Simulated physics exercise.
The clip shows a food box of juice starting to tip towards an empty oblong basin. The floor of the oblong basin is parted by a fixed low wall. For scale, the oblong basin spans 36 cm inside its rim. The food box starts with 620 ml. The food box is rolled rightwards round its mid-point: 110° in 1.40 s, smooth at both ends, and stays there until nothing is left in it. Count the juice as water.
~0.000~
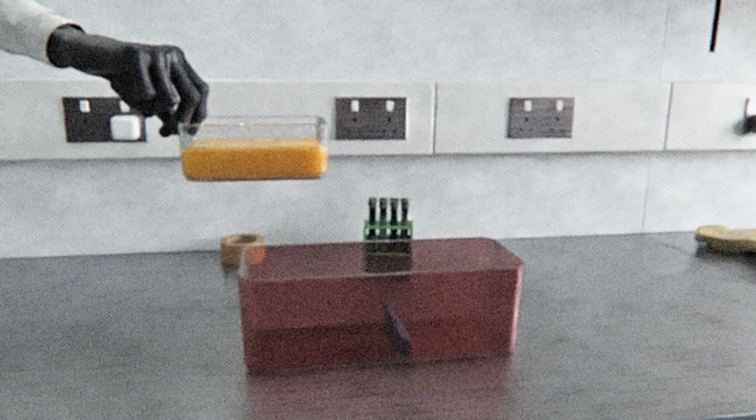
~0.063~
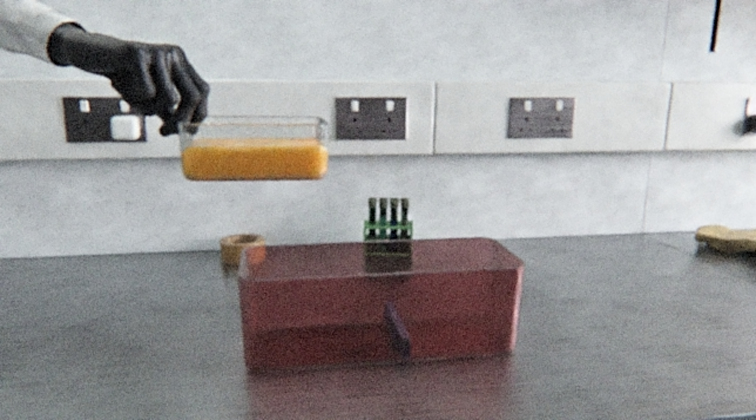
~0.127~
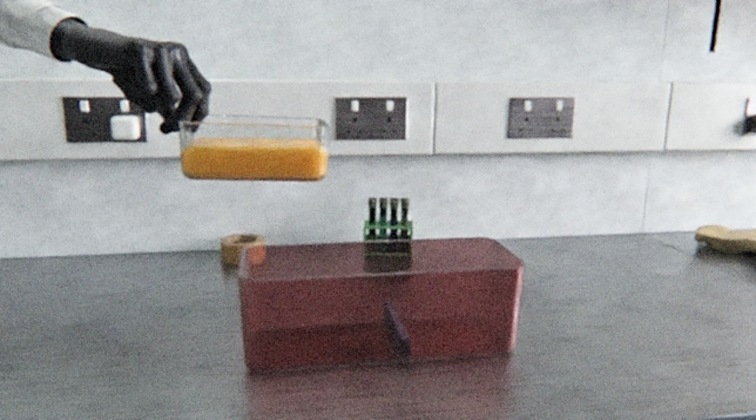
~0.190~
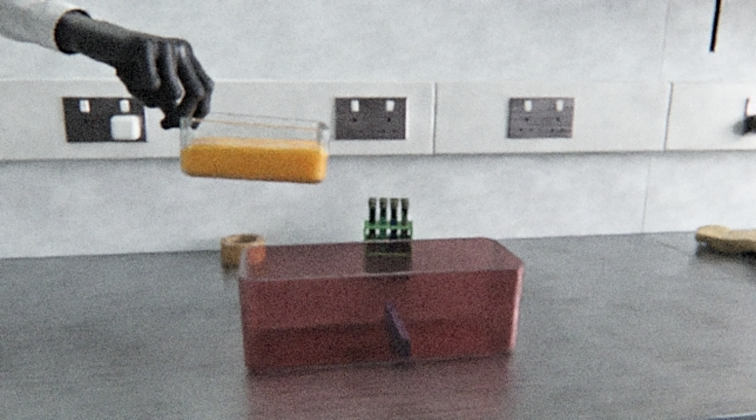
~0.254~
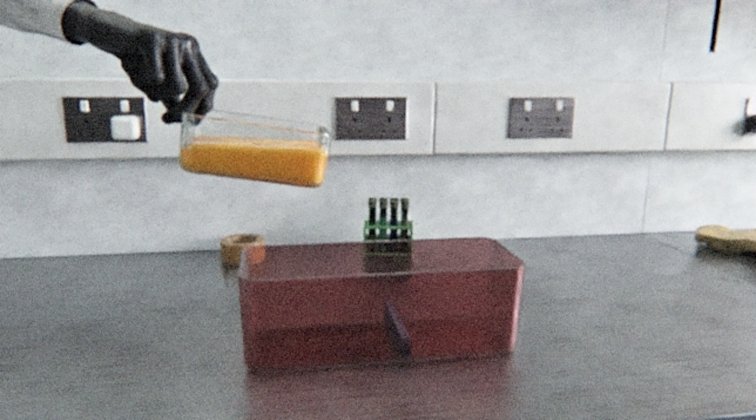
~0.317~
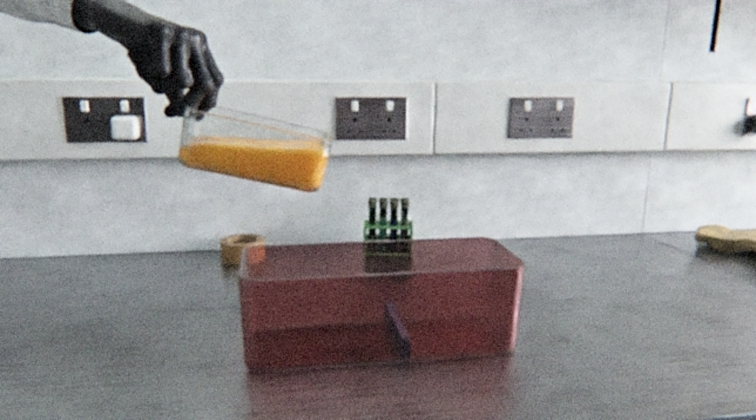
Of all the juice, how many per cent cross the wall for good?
The far part has some 13 per cent.
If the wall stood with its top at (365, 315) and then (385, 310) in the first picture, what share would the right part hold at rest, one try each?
First 50, then 20 per cent.
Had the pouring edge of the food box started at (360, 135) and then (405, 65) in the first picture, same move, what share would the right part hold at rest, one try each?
First 50, then 70 per cent.
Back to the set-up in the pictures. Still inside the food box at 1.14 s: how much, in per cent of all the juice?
About 7 per cent.
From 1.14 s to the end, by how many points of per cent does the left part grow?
About 8 per cent.
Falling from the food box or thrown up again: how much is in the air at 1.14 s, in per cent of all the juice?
About 7 per cent.
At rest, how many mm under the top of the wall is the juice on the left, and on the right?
Some 8 mm on the left and 24 mm on the right.
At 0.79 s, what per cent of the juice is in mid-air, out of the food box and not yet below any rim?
Near 36 in a hundred.
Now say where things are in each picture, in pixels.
It leans 0°; its right rim is at (325, 122); the juice meets the walls at (188, 144) and (322, 142); the oblong basin's rim runs from (241, 264) to (509, 252); the wall's top is at (396, 319), in the first picture.
It leans 1°; its right rim is at (325, 122); the juice meets the walls at (189, 144) and (322, 143), in the second picture.
It leans 2°; its right rim is at (326, 124); the juice meets the walls at (188, 143) and (323, 144), in the third picture.
It leans 5°; its right rim is at (327, 128); the juice meets the walls at (189, 143) and (323, 145), in the fourth picture.
It leans 9°; its right rim is at (328, 132); the juice meets the walls at (188, 142) and (323, 146), in the fifth picture.
It leans 13°; its right rim is at (328, 138); the juice meets the walls at (188, 141) and (324, 145), in the sixth picture.
Then, 0.79 s in, the tilt is 66° and 39 per cent is still to pour, 24 is left of the wall and 0 right of it.
Then, 1.14 s in, the tilt is 101° and 7 per cent is still to pour, 76 is left of the wall and 8 right of it.
Then, 1.50 s in, the tilt is 110° and 0 per cent is still to pour, 85 is left of the wall and 12 right of it.
Then, 1.90 s in, the tilt is 110° and 0 per cent is still to pour, 84 is left of the wall and 13 right of it.
Finally, 84 per cent lies left of the wall, 13 right of it and 3 outside.
